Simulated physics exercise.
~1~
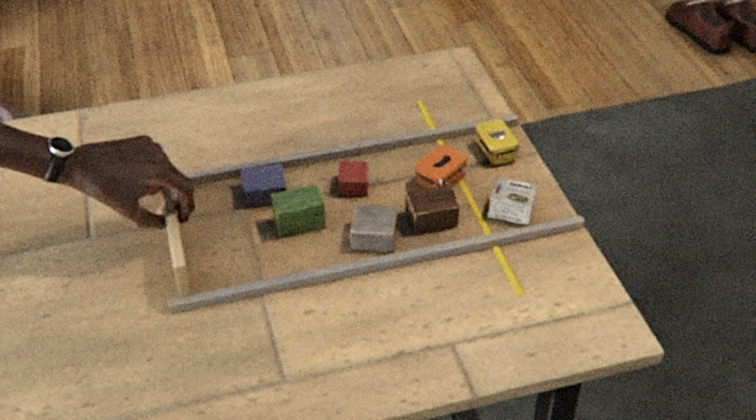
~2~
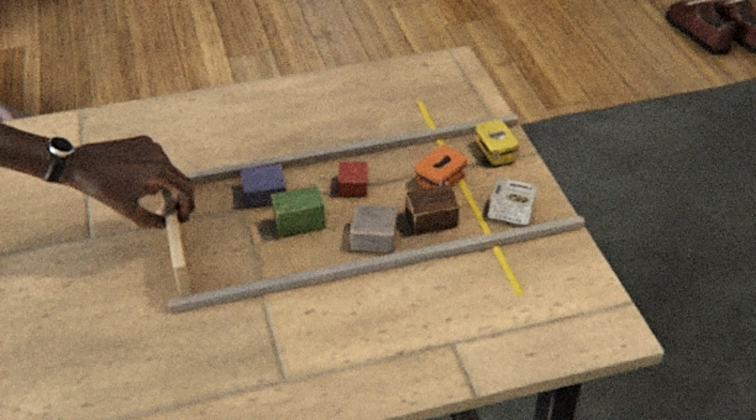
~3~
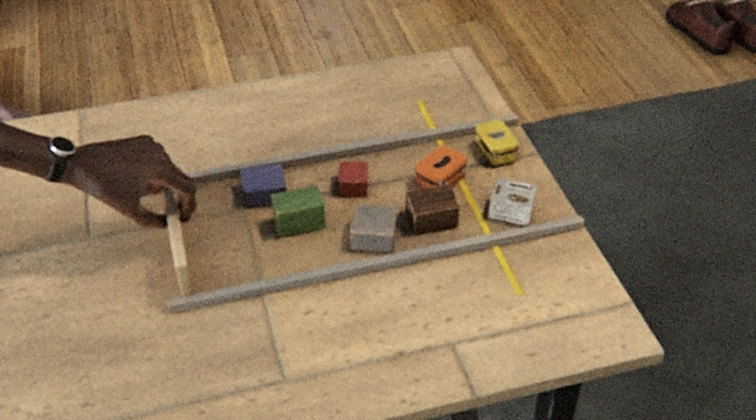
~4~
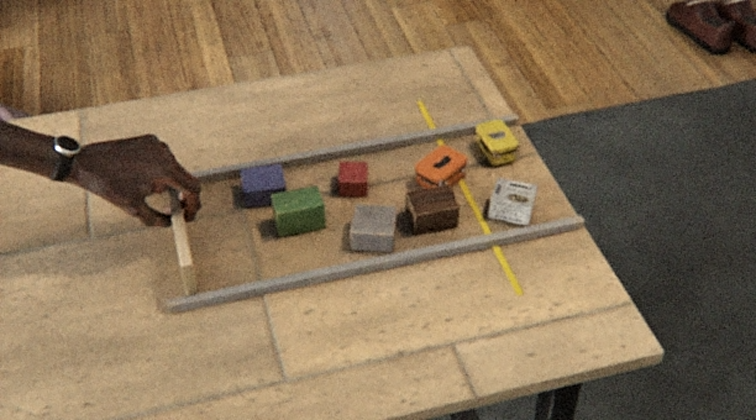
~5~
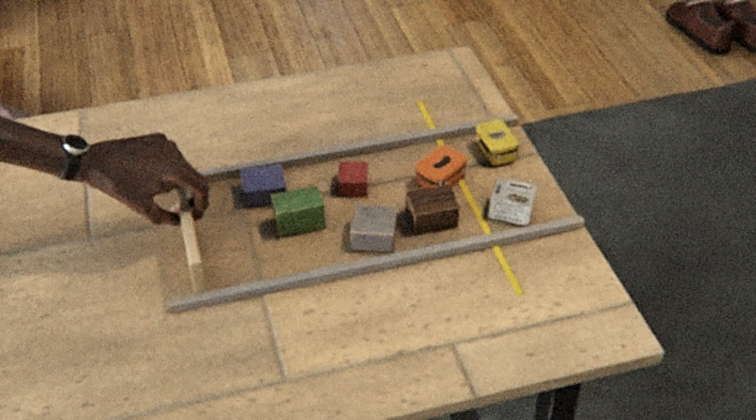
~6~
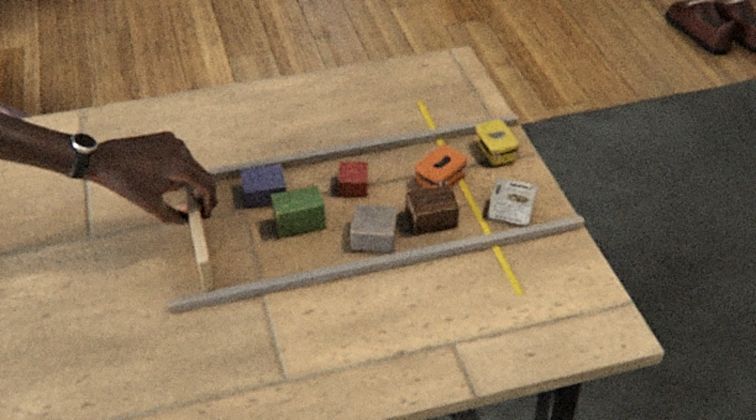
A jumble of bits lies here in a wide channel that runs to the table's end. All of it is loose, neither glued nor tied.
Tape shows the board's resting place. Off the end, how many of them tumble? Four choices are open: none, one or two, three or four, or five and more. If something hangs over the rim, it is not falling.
Spilled: A single one or a pair.
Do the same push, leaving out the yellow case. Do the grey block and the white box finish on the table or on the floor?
The grey block stays up top while the white box ends up below.
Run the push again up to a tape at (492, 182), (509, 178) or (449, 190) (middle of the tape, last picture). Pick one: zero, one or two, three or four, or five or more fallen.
So, taking them in turn, I'd give three or four; five or over; not one.
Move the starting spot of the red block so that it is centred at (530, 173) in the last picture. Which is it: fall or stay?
From there it stays put.
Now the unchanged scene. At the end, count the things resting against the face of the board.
Number in contact with it: 3.
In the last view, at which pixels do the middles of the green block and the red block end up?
Okay, so first (488, 175), and next (506, 157).
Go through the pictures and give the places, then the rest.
Yellow case (496, 143); white box (513, 201); orange case (441, 171); board (173, 225); tape (464, 187), in the first picture.
White box (513, 201); green block (299, 211), in the second picture.
Orange case (441, 171); grey block (374, 228), in the third picture.
Yellow case (496, 143); blue block (264, 186), in the fourth picture.
White box (513, 201); red block (353, 179), in the fifth picture.
Yellow case (496, 143); white box (513, 201); orange case (441, 171); board (196, 221); tape (464, 187), in the sixth picture.
A little later, none off yet; yellow case at rest near (496, 143); white box at rest near (513, 201); orange case at rest near (441, 171).
When it is over, the number that fall off is one or two; down, white box.
